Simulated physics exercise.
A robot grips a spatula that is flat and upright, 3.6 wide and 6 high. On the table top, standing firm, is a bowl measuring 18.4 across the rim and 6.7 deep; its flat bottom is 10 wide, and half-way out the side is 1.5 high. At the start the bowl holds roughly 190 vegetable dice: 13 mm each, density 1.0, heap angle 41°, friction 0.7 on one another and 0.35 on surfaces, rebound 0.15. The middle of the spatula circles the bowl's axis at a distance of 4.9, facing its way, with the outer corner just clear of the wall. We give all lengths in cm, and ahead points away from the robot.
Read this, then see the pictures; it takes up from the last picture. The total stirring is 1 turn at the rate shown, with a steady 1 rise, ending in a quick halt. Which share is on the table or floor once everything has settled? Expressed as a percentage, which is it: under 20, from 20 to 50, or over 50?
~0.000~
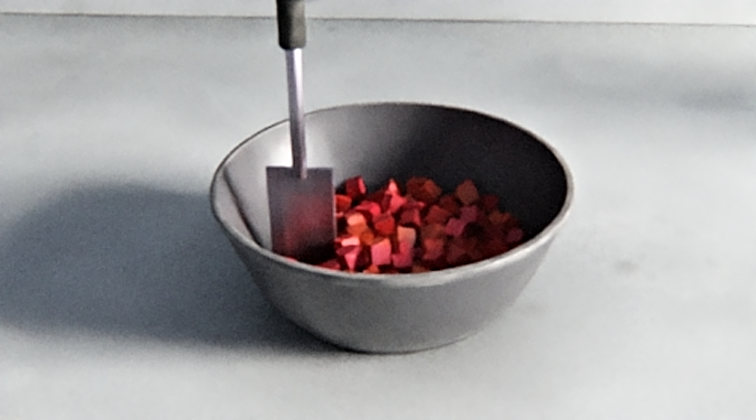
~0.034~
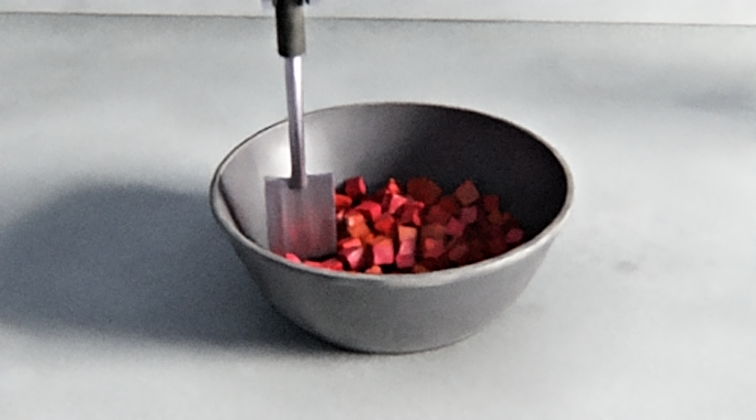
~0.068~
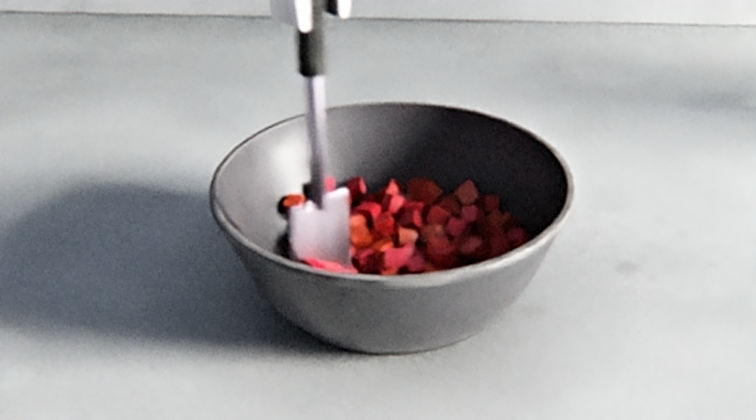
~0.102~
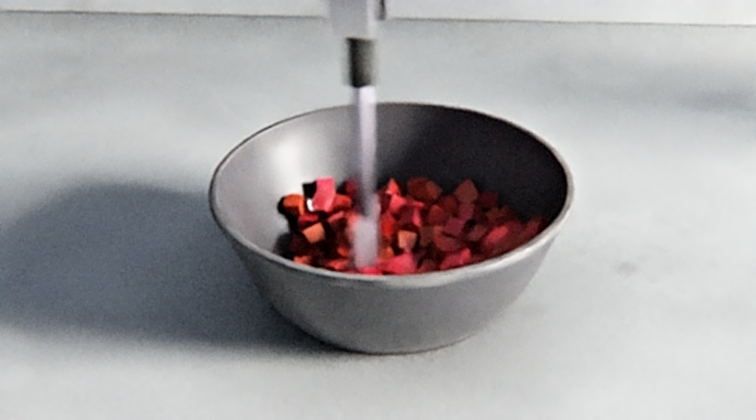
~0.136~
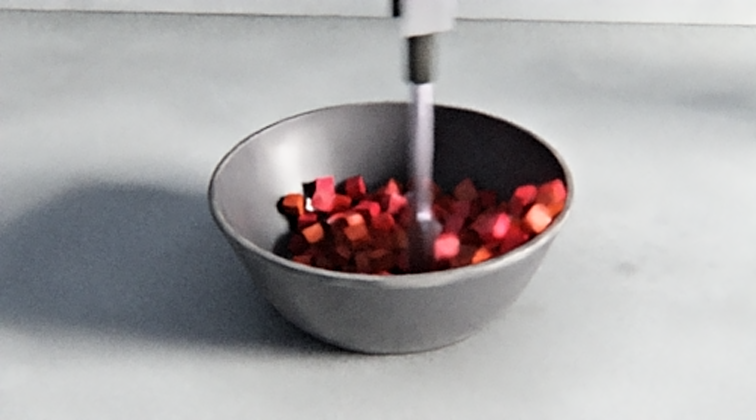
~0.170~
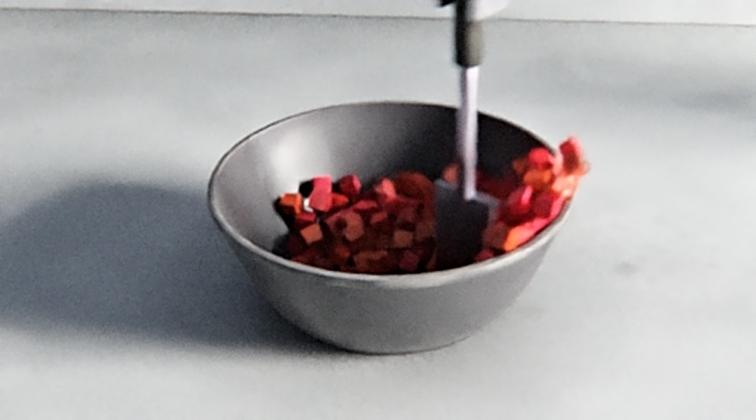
The percentage is from 20 to 50.
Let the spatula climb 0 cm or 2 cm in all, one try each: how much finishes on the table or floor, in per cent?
Estimates: 30 % then 15 %.
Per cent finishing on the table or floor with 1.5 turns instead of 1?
Estimate: Near 35 %.
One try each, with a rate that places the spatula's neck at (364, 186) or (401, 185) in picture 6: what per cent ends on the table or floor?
About 10 per cent, then about 15 per cent.
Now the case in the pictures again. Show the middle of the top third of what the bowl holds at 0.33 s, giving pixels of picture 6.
The centre is close to (291, 165).
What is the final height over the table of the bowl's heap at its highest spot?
I'd guess close to 6.0 centimetres.
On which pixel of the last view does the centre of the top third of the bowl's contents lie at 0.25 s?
Somewhere around (451, 148) in the last view.
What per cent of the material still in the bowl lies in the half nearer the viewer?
Around 70 percent of it.
By 0.25 s, 224° round, highest piece 11 above the table; 171 in the bowl, 20 in flight or on the tool.
By 0.33 s, 302° round, highest piece 10 above the table; 156 in the bowl, 8 on the table or floor, 27 in flight or on the tool.
By 0.57 s, 0° round, highest piece 6 above the table; 142 in the bowl, 48 on the table or floor, 1 in flight or on the tool.
By 1.27 s, 0° round, highest piece 5 above the table; 142 in the bowl, 49 on the table or floor.
Final count, 142 in the bowl, 49 on the table or floor. That is 26 % on the table or floor.
